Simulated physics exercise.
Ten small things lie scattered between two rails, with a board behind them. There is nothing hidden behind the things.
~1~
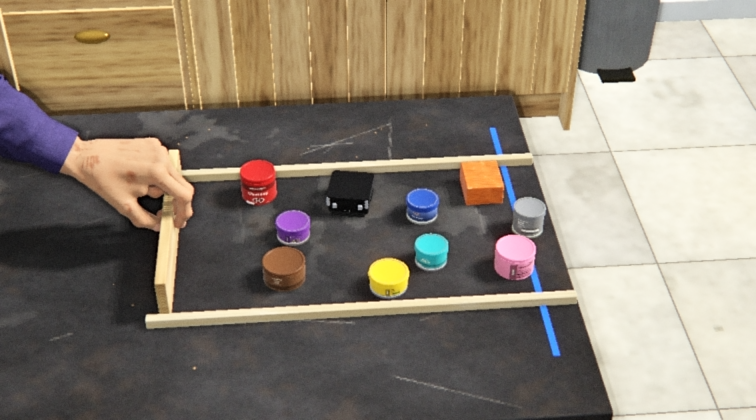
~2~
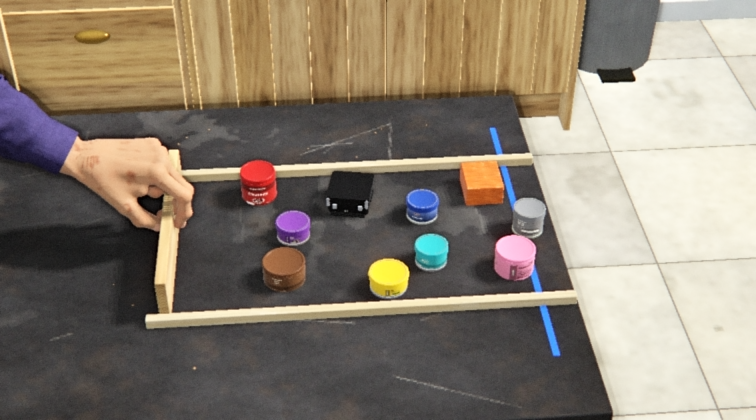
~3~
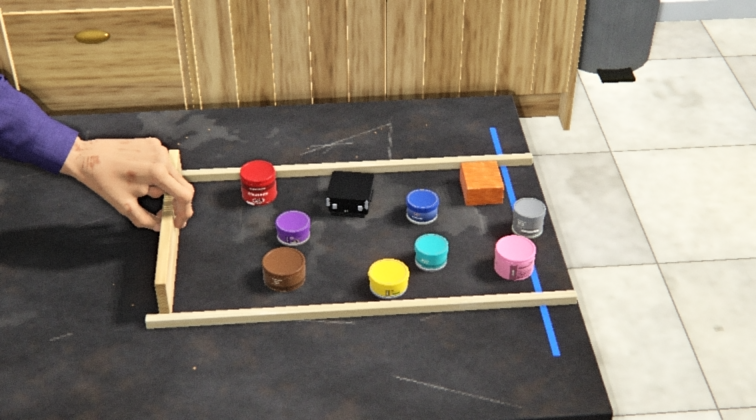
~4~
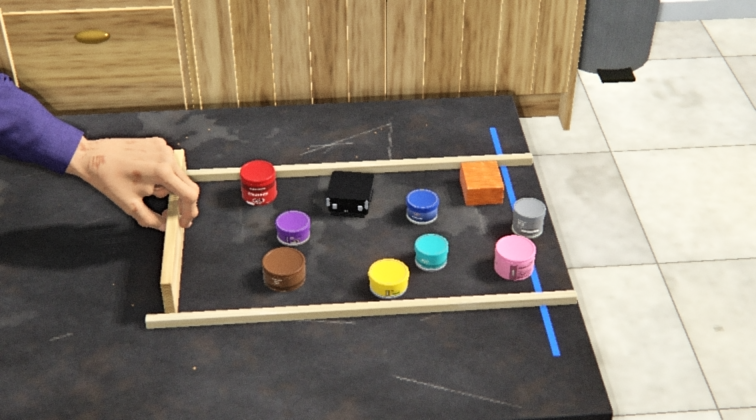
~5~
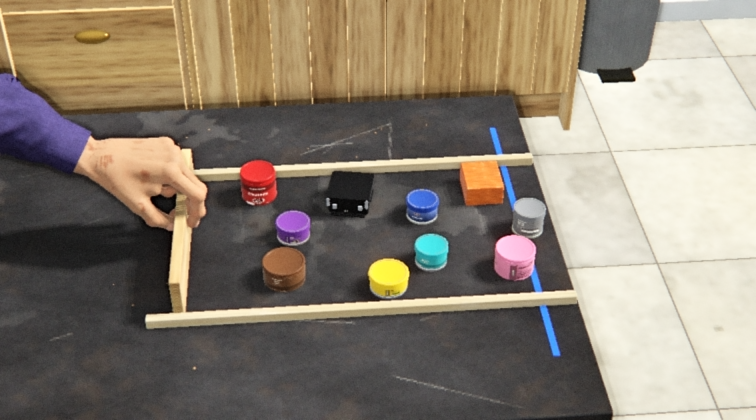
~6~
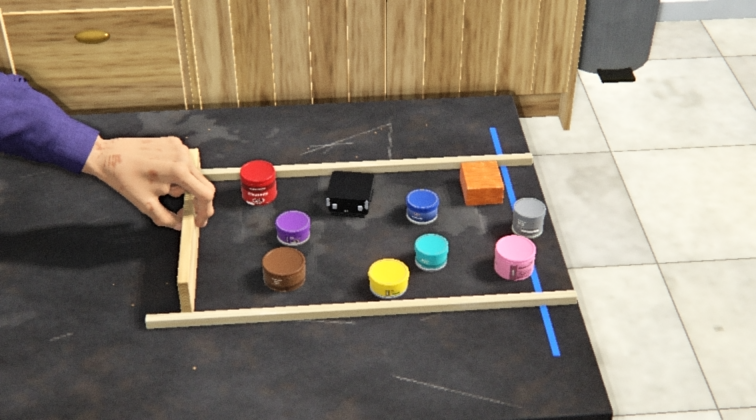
At the start, a hand in a purple sleeve holds a wooden board upright at the left end of two rails, with ten small colourful objects scattered between them and blue tape at the right. The board stays still at first, then the hand slides it slightly right, while the objects remain in place.
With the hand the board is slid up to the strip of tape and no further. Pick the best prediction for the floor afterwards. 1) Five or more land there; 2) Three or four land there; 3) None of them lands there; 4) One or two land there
The answer is 1.
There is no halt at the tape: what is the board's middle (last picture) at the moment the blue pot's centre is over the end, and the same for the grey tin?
About (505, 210), and about (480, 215) for the other.
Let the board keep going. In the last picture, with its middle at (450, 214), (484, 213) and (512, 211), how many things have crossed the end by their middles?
The counts would come out as 0, 1 and 5.
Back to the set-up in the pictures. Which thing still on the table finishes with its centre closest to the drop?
Black case.
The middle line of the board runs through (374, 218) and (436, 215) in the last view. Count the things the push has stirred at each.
The count is 7 at the first point and 8 at the second.
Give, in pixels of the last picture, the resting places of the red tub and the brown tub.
They end up close to (523, 164) and (550, 250).
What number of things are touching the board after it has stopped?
All in all, 5.
A little later, none off yet; grey tin at rest near (528, 219); pink tub at rest near (515, 258); orange block at rest near (481, 183).
When it is over, the number that fall off is five or more; down, blue pot, turquoise tin, orange block, pink tub and grey tin.
